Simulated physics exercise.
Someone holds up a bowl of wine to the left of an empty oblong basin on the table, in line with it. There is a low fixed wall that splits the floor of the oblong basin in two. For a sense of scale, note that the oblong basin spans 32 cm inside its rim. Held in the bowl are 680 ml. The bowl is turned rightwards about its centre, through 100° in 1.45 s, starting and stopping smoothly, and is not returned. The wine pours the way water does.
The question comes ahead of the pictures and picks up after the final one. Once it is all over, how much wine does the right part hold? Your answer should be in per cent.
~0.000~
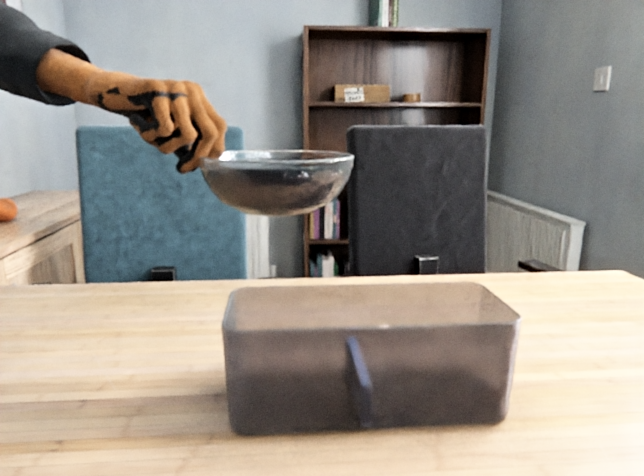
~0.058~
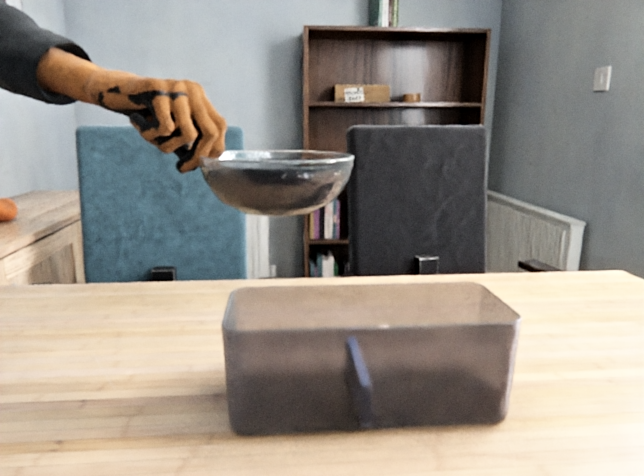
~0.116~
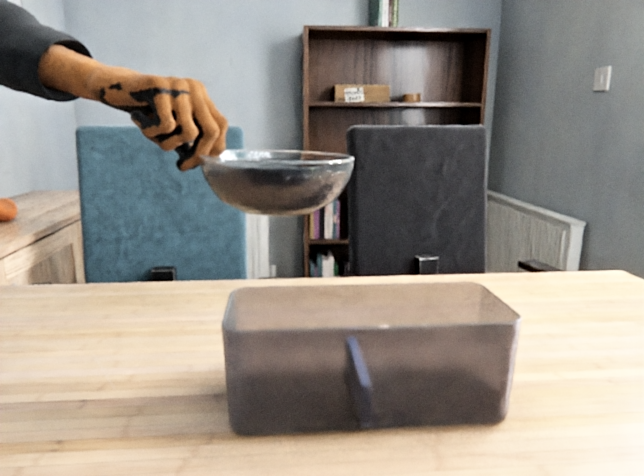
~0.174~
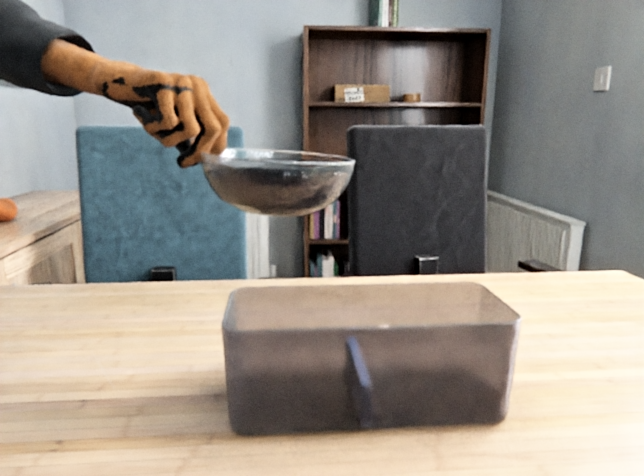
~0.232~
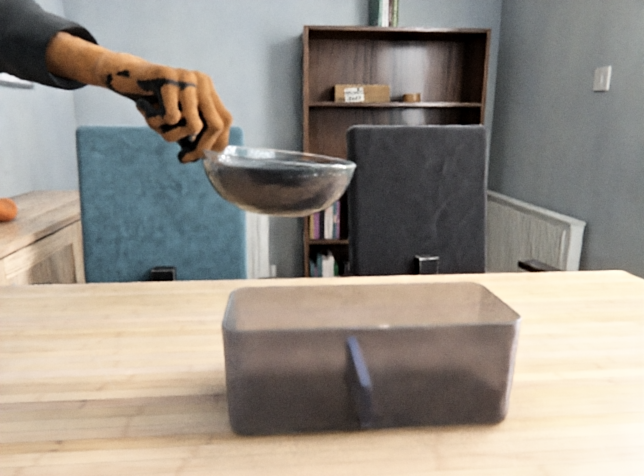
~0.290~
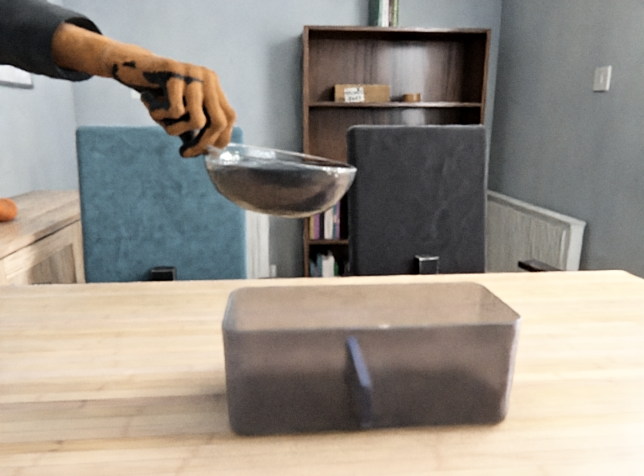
The right part holds about 89 per cent.
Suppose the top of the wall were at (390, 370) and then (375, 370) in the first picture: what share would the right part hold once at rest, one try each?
65 then 70 %.
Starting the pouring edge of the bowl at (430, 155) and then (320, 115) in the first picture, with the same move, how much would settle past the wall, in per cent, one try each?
85 then 80 %.
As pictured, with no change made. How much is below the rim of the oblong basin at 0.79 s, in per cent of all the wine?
Roughly 30 percent.
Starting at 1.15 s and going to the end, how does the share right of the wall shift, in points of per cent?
There is a rise of about 1.
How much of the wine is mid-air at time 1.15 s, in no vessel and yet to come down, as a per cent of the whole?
Estimated airborne part: Roughly 4 per cent.
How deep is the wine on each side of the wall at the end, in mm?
On the left it stands about 4 mm, on the right about 30 mm.
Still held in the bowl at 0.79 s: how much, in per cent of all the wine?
Close to 34 percent of the liquid remains at that time.
After 0.79 s the tilt is 57° and 34 per cent is still to pour, 1 is left of the wall and 30 right of it.
After 1.15 s the tilt is 90° and 1 per cent is still to pour, 7 is left of the wall and 88 right of it.
After 1.53 s the tilt is 100° and 0 per cent is still to pour, 10 is left of the wall and 89 right of it.
After 1.95 s the tilt is 100° and 0 per cent is still to pour, 10 is left of the wall and 89 right of it.
In the end 10 per cent lies left of the wall, 89 right of it and 0 outside.
